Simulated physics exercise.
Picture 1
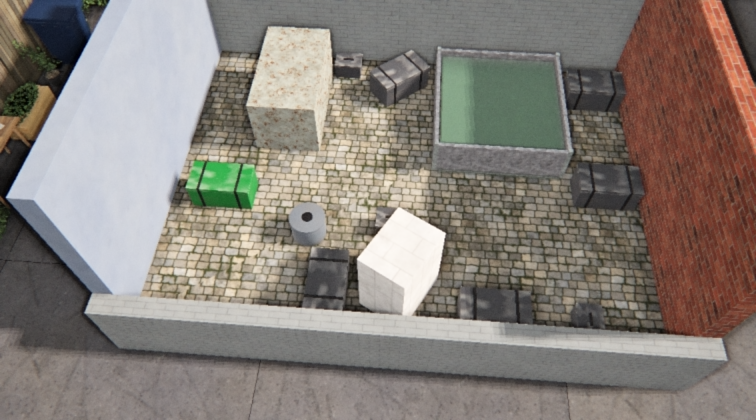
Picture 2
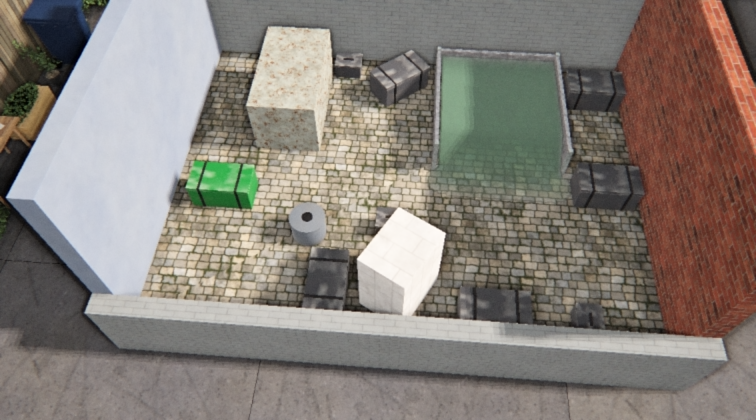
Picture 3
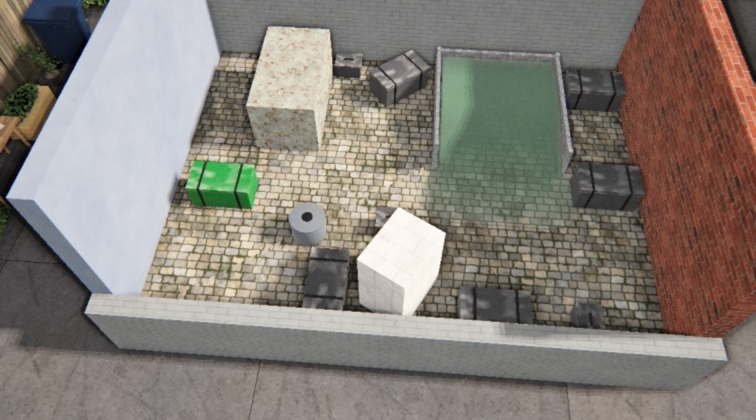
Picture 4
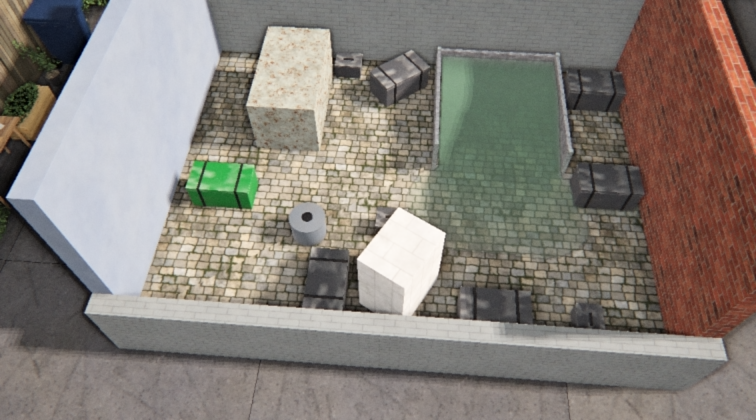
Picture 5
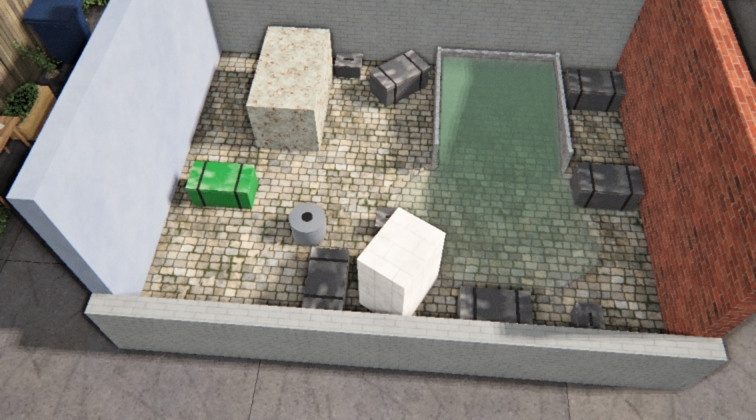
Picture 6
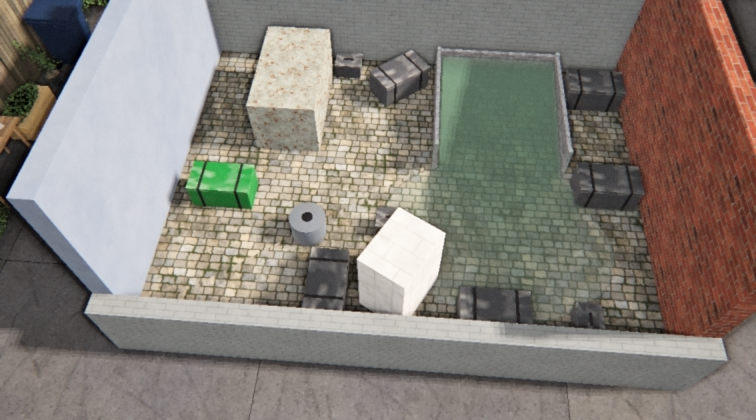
To begin with, greenish water fills a walled tank at the back right of a cobbled court scattered with dark boxes and a green trunk. The tank's front side disappears, and the water spreads forward over the cobbles, then reaches dark boxes near the front wall, while every object stays still.
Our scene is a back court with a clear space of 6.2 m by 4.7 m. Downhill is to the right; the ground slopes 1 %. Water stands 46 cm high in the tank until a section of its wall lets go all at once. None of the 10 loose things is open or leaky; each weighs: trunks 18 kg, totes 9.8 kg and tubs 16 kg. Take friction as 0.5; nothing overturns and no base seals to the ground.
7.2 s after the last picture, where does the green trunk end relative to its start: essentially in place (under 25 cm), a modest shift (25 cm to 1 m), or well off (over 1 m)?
It'll be roughly where it started.
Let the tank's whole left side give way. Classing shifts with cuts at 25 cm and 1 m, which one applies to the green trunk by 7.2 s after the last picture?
In that scenario the green trunk would have been washed far off.
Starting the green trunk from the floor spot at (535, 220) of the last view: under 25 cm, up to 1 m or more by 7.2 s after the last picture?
Short answer: It drifts a great distance.
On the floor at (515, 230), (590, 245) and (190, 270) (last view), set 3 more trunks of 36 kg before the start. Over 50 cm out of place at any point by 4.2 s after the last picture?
Answers, first to last: Exceeding, exceeding, not exceeding.
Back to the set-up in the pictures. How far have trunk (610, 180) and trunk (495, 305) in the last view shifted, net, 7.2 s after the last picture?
First 60 cm, then 100 cm.
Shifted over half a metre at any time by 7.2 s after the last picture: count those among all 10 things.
The tally stands at 5.
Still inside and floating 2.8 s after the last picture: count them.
Tally: 2 of them.
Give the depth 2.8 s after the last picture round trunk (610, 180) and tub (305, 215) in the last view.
6 and 3 cm.
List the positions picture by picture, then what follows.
In the first frame, the green trunk at (220, 176) rests on the ground; 3.1 m2 under water; 0 of 10 have shifted.
In the second frame, the green trunk at (220, 176), on the bottom; 3.8 m2 under water; 0 of 10 have shifted.
In the third frame, the green trunk at (220, 176), on the bottom; water covers 4.7 m2; 0 of 10 have shifted.
In the fourth frame, the green trunk at (220, 176) rests on the ground; water covers 5.8 m2; 0 of 10 have shifted.
In the fifth frame, the green trunk at (220, 176), on the bottom; 6.9 m2 under water; 0 of 10 have shifted.
In the sixth frame, the green trunk at (220, 176) rests on the ground; water covers 7.9 m2; 0 of 10 have shifted.
Then, 0.9 s after the last picture the green trunk is near (220, 176), 0.0 m from its start, aground; 2 afloat.
Then, 2.8 s after the last picture the green trunk is near (220, 176), 0.0 m from its start, aground; 2 afloat.
Then, 4.8 s after the last picture the green trunk is near (220, 176), 0.0 m from its start, aground; 4 afloat.
Then, 7.2 s after the last picture the green trunk is near (220, 176), 0.0 m from its start, aground; 5 afloat.
